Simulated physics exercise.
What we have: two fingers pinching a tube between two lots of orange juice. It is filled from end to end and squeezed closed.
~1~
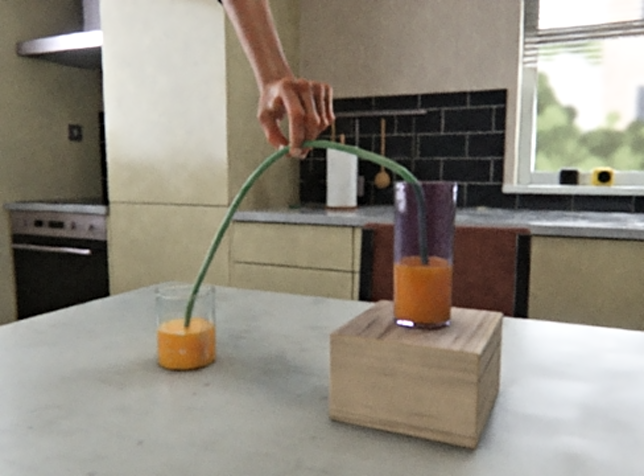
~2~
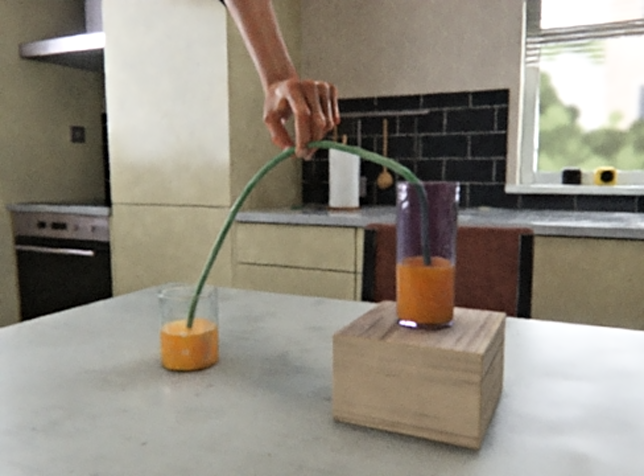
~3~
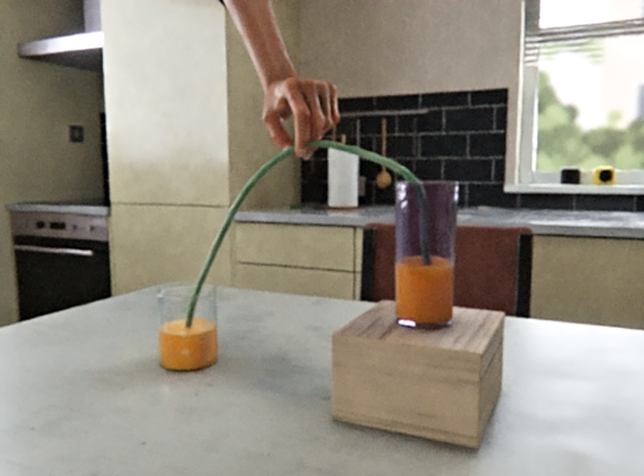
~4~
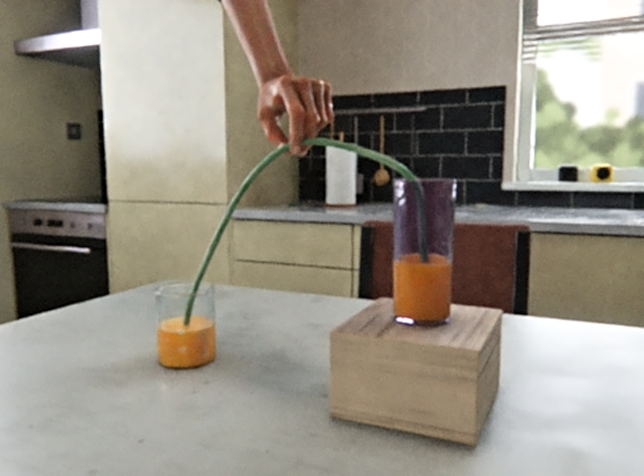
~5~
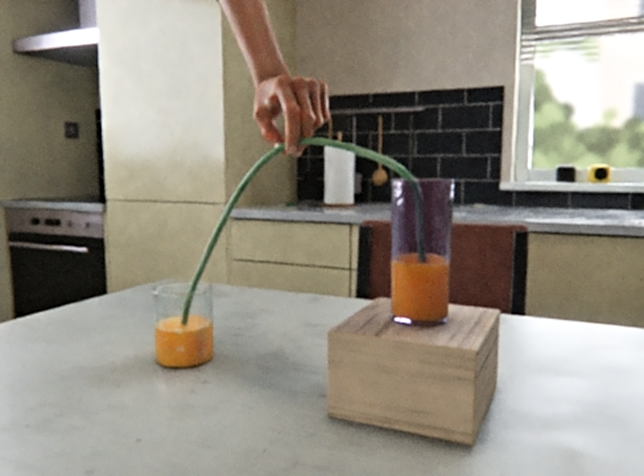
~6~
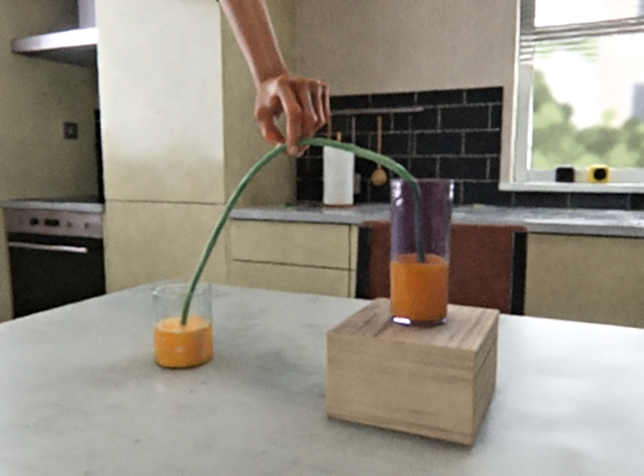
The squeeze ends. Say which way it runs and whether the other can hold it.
Flow is into the left one, and the taker stays below its rim.
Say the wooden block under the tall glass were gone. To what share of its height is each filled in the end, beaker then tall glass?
Roughly 55 per cent, then 35 per cent.
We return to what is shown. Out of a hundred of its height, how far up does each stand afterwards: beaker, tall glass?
Roughly 75 per cent, then 10 per cent.
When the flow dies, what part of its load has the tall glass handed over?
Some 75 per cent.
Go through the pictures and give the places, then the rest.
The hose is pinched; beaker (187, 325) about half full, on the top itself; tall glass (424, 249) about a third full, up on the wooden block, in the first frame.
Nothing flows; beaker about half full, surface at (190, 327); tall glass about a third full, surface at (426, 265), in the second frame.
Fingers on the hose; beaker (189, 325) about half full; tall glass (425, 249) about a third full, in the third frame.
Still shut; beaker about half full, surface at (187, 324); tall glass about a third full, surface at (423, 261), in the fourth frame.
The hose is pinched; beaker (184, 322) about half full, on the top itself; tall glass (421, 247) about a third full, up on the wooden block, in the fifth frame.
Nothing flows; beaker about half full, surface at (184, 324); tall glass about a third full, surface at (420, 262), in the sixth frame.
Soon after, the beaker is about half full; the tall glass is about a third full.
Later, the beaker is about two thirds full; the tall glass is nearly empty.
In the end, the beaker is about three quarters full; the tall glass is nearly empty.
